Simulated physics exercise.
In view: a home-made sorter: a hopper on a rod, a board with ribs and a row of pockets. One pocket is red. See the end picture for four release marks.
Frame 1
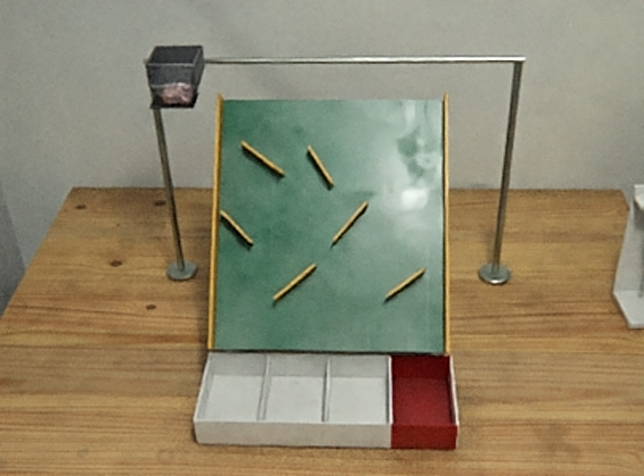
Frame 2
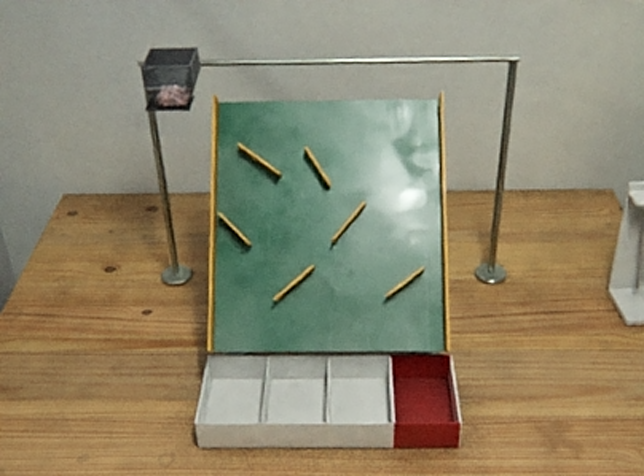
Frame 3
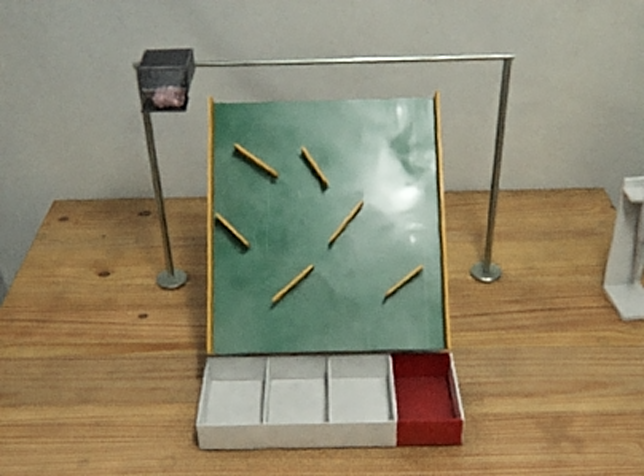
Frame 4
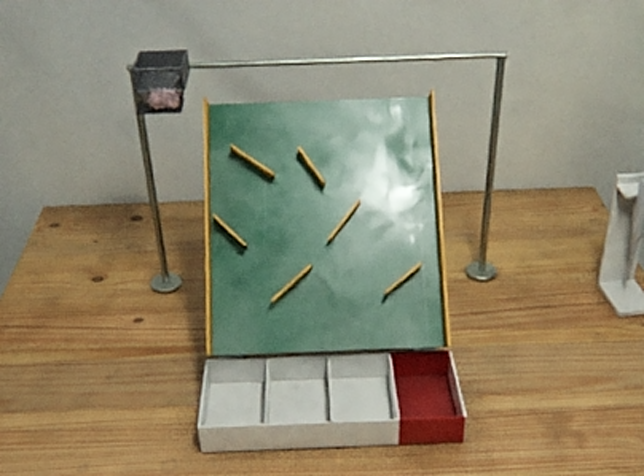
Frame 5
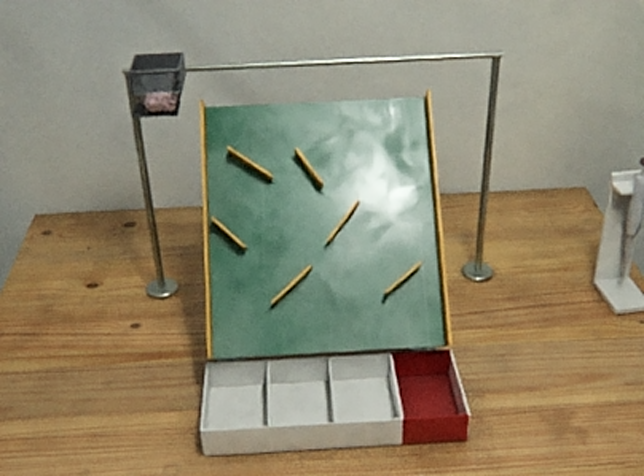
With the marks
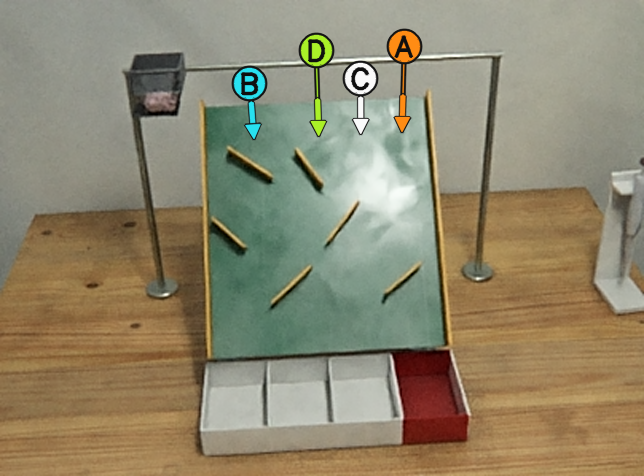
View shifting slightly around a motionless green ribbed board, with a dark hopper on a rod and pockets below, one red.
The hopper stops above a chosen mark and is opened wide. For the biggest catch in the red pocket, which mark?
A works best here.
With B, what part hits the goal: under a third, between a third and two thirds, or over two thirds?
Under a third.
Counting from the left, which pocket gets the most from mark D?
The first.
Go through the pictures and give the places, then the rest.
In the first picture, hopper at (180, 94), sugar pearls, door shut.
In the second picture, ribs (238, 144) to (280, 174), (306, 147) to (330, 183).
In the third picture, ribs (216, 213) to (248, 244), (331, 240) to (362, 201).
In the fourth picture, ribs (272, 301) to (311, 265), (386, 293) to (421, 264).
In the fifth picture, red pocket at (435, 427), number 4 of 4 from the left.
On the marked copy, mark A meets the board at (402, 126); mark B meets the board at (253, 133); mark C meets the board at (360, 128); mark D meets the board at (318, 130).
Choosing A, about a third in the red pocket, about a third in other pockets, about a quarter outside the box.
Choosing B, a small part in the red pocket, about two thirds in other pockets, about a quarter outside the box.
Choosing C, a small part in the red pocket, most in other pockets, a small part outside the box.
Choosing D, a stray few in the red pocket, nearly all in other pockets, a small part outside the box.
